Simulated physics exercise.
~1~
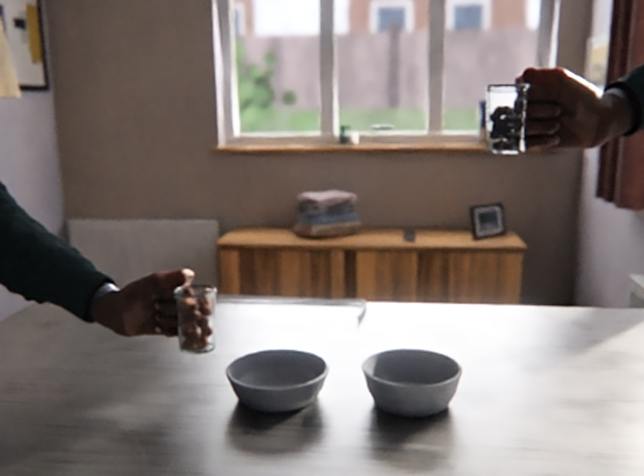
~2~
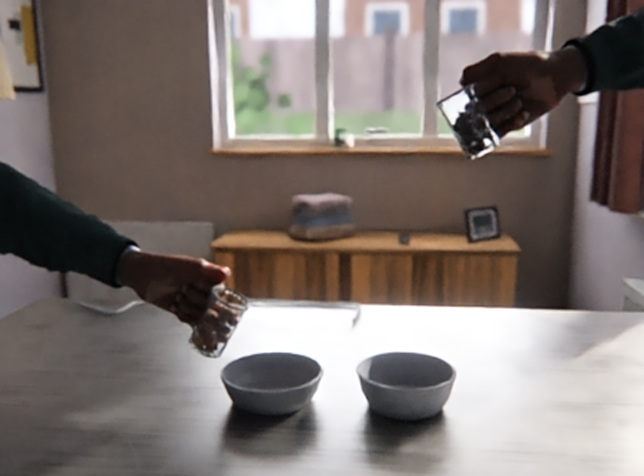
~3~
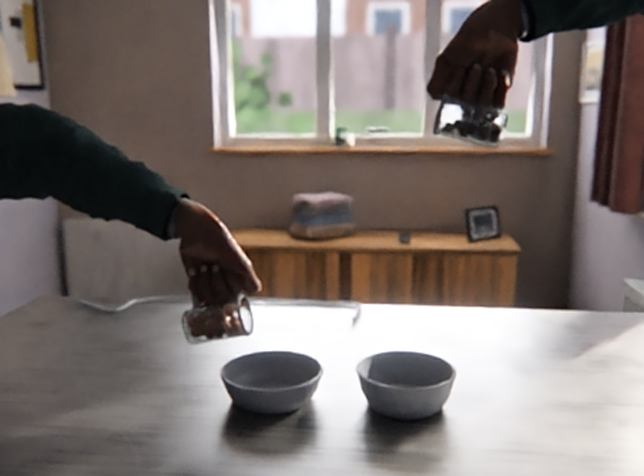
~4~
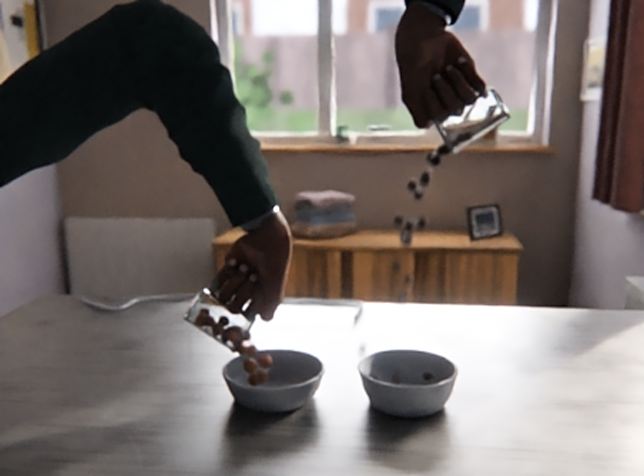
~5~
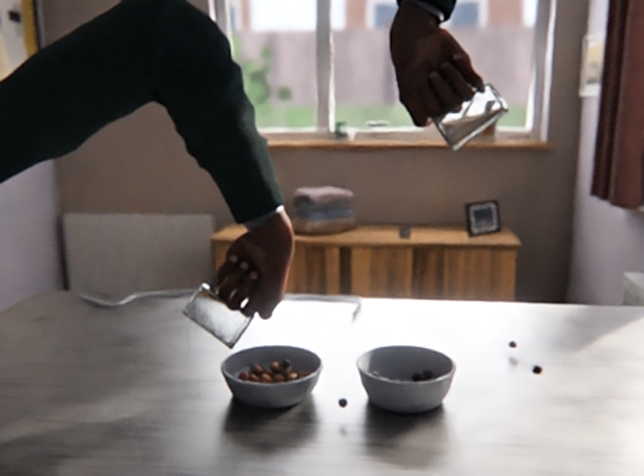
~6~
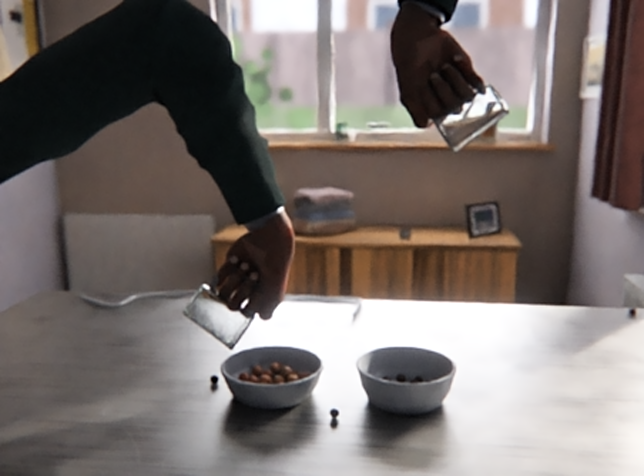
Two hands tipping clear cups over grey bowls, the left filling its bowl with brown nuts, the right scattering some dark pieces.
